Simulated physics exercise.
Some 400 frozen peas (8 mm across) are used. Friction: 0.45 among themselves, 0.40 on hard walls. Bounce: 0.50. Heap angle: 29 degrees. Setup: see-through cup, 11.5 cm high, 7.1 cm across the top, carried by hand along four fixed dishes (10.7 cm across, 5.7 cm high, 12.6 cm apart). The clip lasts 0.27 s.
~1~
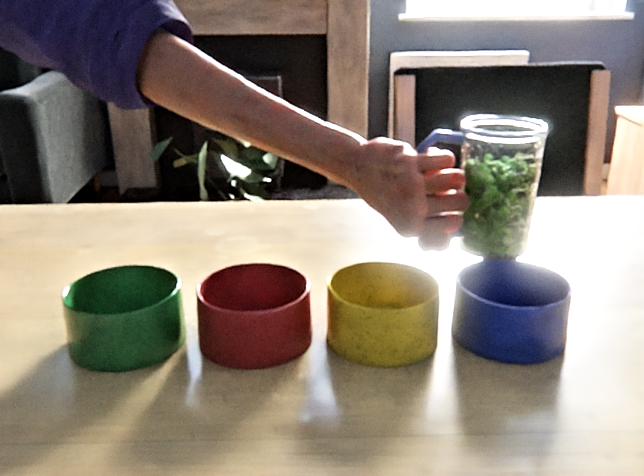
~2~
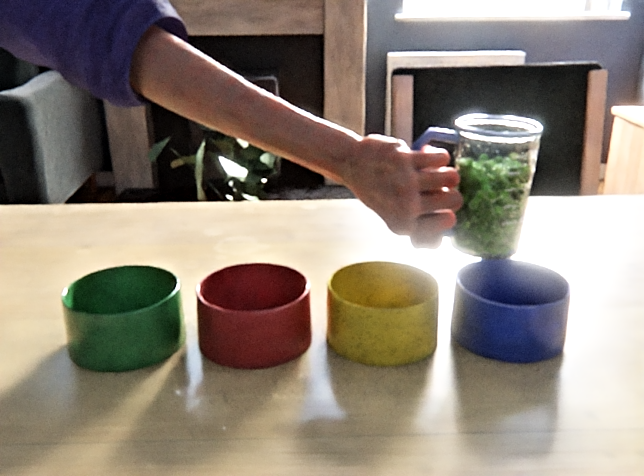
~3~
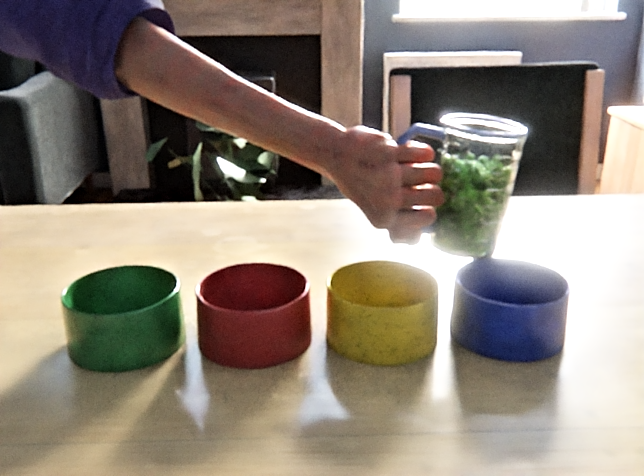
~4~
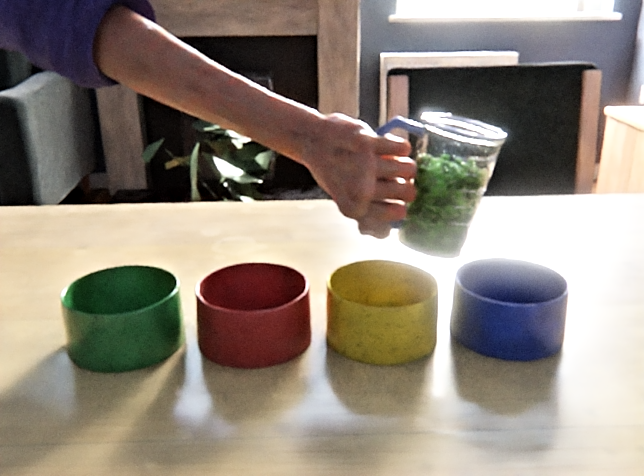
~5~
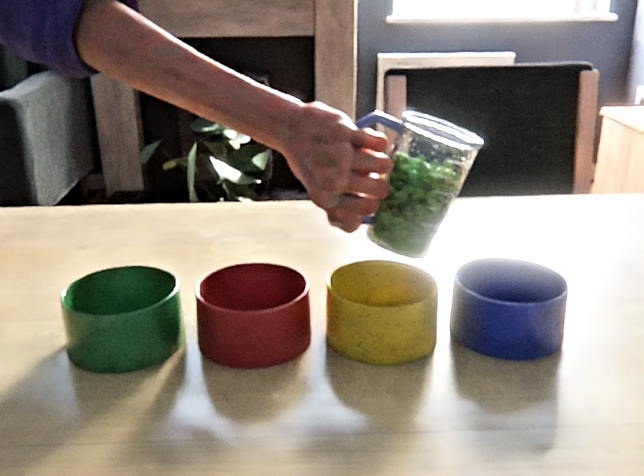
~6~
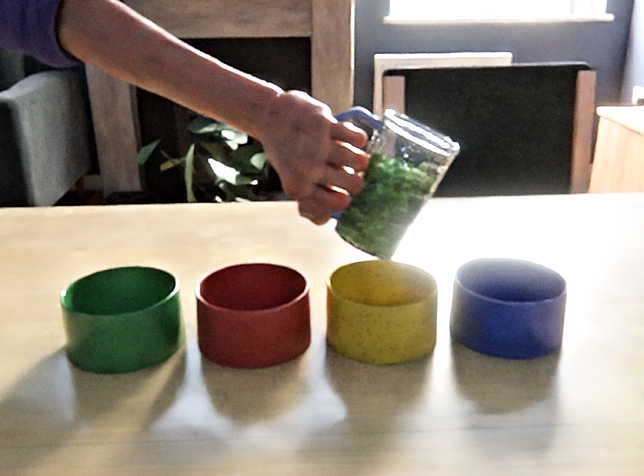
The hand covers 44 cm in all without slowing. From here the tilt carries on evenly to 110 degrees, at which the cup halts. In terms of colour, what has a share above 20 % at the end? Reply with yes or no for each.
Red: No, blue: No, green: Yes, yellow: No, counter: No.
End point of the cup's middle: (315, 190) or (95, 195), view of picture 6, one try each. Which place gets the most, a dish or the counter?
The biggest share goes to yellow first, then to counter.
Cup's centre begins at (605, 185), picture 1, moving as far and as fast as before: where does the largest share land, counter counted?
Red.
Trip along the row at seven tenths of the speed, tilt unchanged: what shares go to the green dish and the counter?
In that case green 60, counter 10.
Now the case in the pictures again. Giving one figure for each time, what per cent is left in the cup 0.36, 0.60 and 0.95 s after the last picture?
One after the other: 100, 100, 70 in a hundred.
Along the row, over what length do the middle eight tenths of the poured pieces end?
Spread: Around 6 cm.
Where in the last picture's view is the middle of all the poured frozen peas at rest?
Somewhere around (128, 321) in the final frame.
Then, 0.36 s after the last picture, tilt 71 degrees; cup holds 100 %.
Then, 0.60 s after the last picture, tilt 100 degrees; cup holds 100 %.
Then, 0.95 s after the last picture, tilt 110 degrees; cup holds 70 %, green 25 %.
In the end, red 0 %, blue 0 %, green 100 %, yellow 0 %, counter 0 %.
